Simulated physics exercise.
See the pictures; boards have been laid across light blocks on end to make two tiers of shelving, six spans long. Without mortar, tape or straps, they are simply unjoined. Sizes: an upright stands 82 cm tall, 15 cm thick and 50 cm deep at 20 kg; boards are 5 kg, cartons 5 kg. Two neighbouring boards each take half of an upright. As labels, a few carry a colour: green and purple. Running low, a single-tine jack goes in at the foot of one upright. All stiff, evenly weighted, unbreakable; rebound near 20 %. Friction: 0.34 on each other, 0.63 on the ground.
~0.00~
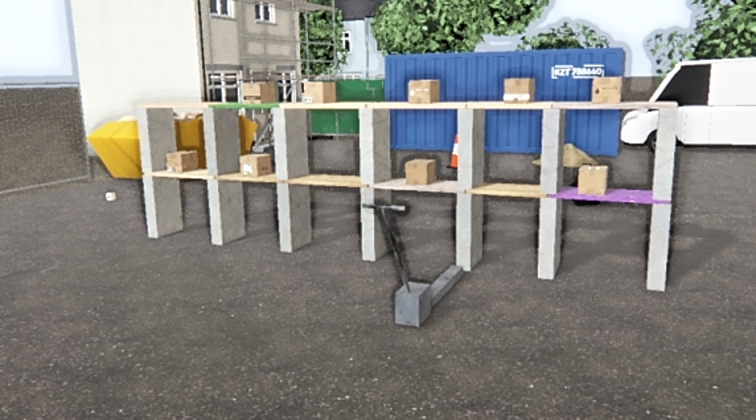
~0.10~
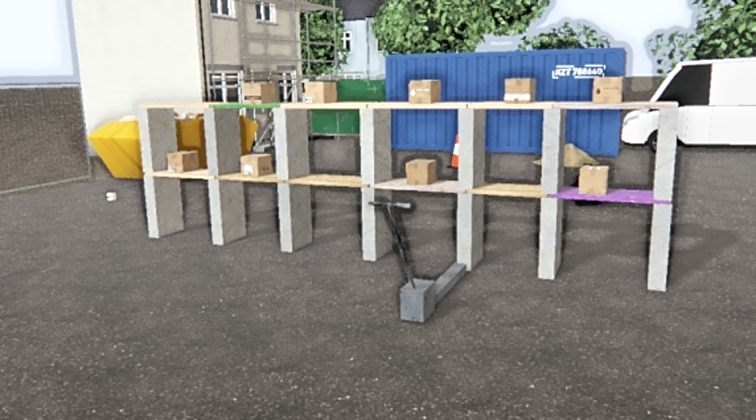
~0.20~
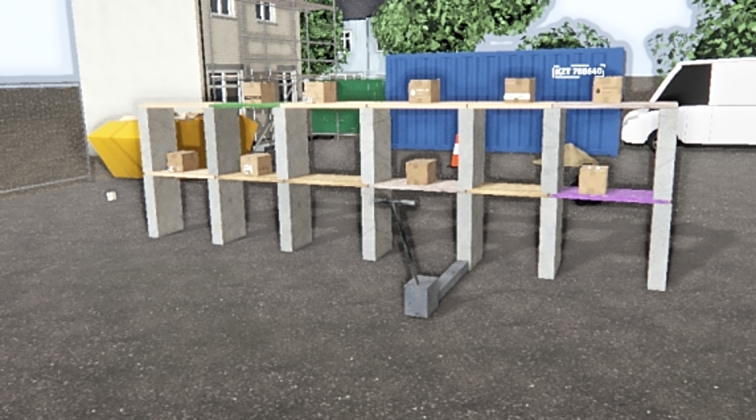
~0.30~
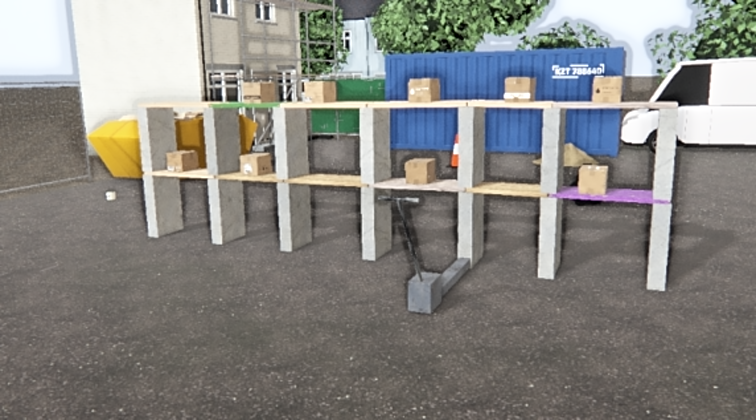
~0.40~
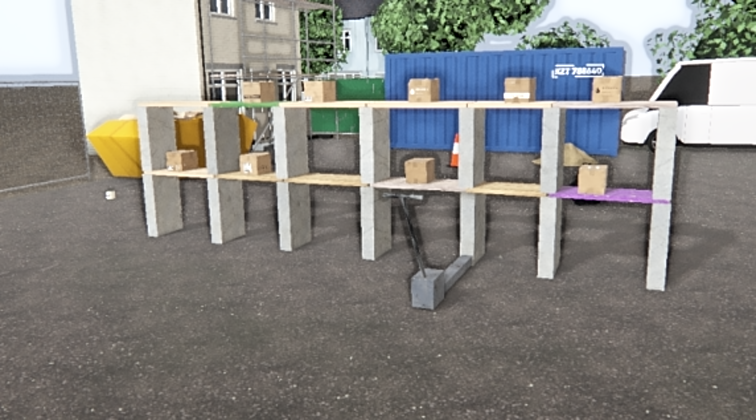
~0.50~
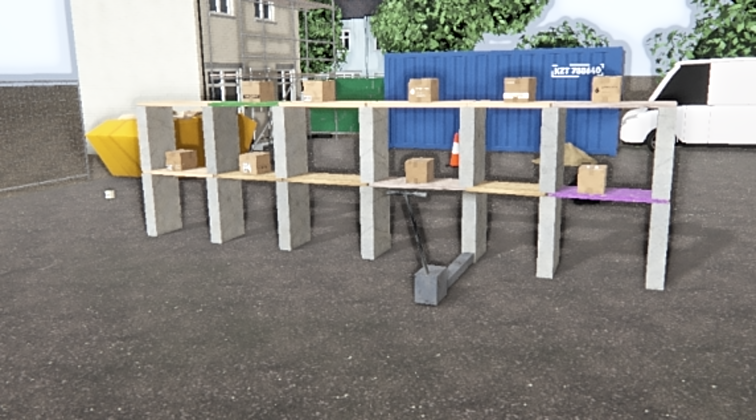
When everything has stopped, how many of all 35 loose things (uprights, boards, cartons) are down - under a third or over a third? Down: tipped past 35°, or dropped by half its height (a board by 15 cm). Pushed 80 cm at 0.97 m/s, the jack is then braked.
I would say more than a third of them.
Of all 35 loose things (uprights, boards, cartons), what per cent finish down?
About 70 %.
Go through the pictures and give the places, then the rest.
In the first picture (each place is the centre of the face we see best), jack tip (460, 271) 24 cm short; green board (243, 106); purple board (609, 193); all as stacked.
The second picture shows jack tip (464, 268) 15 cm short; green board (244, 106).
The third picture shows jack tip (466, 265) 49 mm short; green board (244, 106).
The fourth picture shows jack tip (468, 263) 49 mm in; green board (243, 106); one has shifted.
The fifth picture shows jack tip (470, 260) 15 cm in; purple board (609, 192); 4 have shifted.
The sixth picture shows jack tip (472, 257) 24 cm in; purple board (608, 192); green board (243, 104); 9 have shifted.
By 1.38 s, 8 of the 35 pieces down.
By 2.38 s, 14 of the 35 pieces down; purple board moved 12 cm; green board moved 20 mm.
By 3.42 s, 24 of the 35 pieces down; green board tilted 32°, 46 cm lower; purple board 67 cm lower.
When it is over (6.1 s), 24 of the 35 pieces down; green board tilted 40°, 1.34 m lower; purple board 67 cm lower. That is 69 per cent. In pixels of the last frame, middles, green board near (386, 216), purple board near (676, 267).
